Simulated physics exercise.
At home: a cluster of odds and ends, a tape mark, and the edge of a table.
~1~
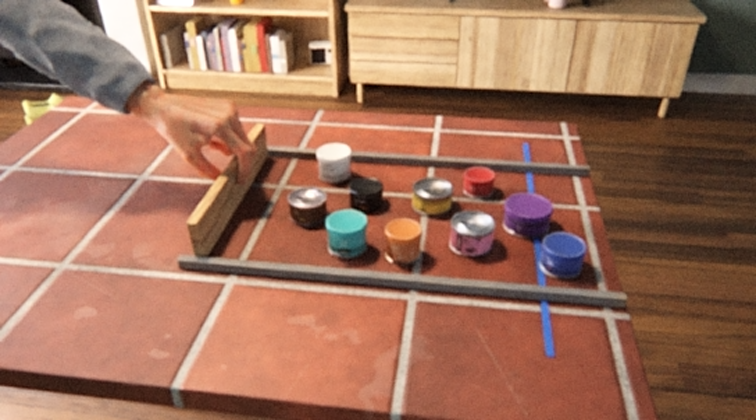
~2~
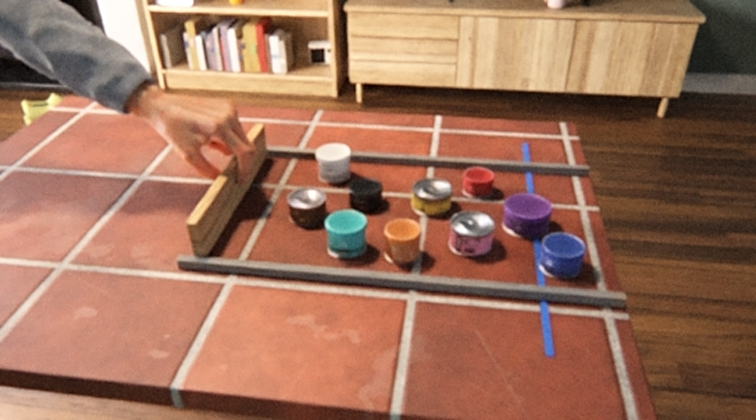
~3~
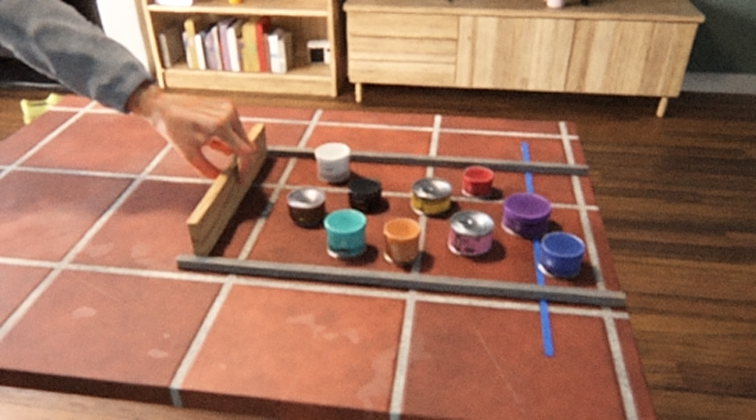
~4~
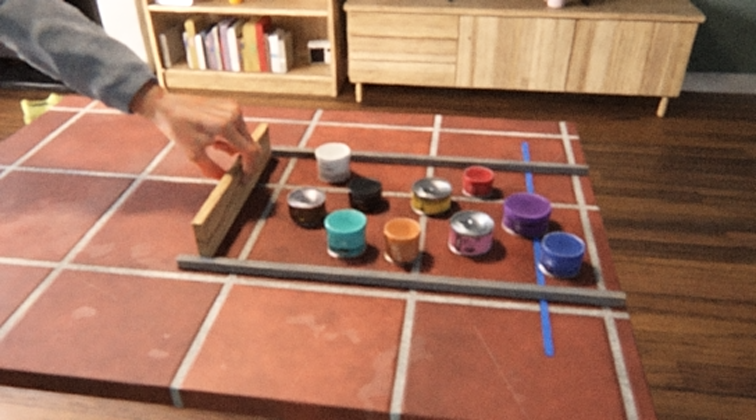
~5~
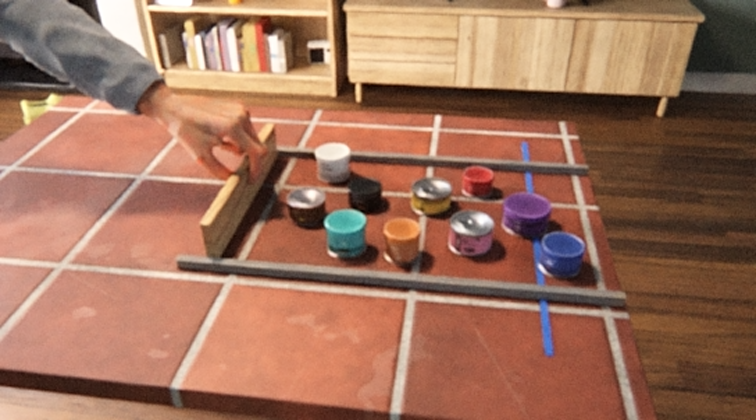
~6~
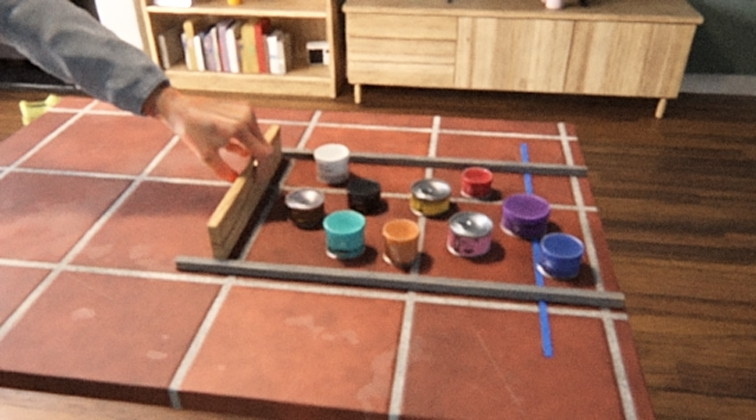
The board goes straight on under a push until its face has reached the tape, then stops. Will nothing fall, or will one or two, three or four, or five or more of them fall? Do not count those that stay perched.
One or two fall.
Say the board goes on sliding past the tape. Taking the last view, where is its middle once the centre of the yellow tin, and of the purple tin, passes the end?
Yellow tin: (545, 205); purple tin: (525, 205).
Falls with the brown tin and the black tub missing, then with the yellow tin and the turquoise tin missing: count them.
0 in the first case and 0 in the second.
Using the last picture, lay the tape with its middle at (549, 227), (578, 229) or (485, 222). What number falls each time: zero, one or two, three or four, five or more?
Going through the three places in order, the answers are either three or four; more than four; zero.
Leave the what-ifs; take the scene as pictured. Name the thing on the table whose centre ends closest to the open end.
The one you want is the blue pot.
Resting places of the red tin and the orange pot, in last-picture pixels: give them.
In the last view, the middles sit near (579, 180) and near (587, 273).
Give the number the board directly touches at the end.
So the total is 4.
Soon after, none off yet; blue pot at rest near (560, 256); purple tin at rest near (525, 217); red tin at rest near (477, 184).
After that, none off yet; blue pot displaced a little near (576, 260); purple tin displaced about its own width near (569, 221); red tin displaced well along near (539, 181).
In the end, the number that fall off is one or two; gone, purple tin.
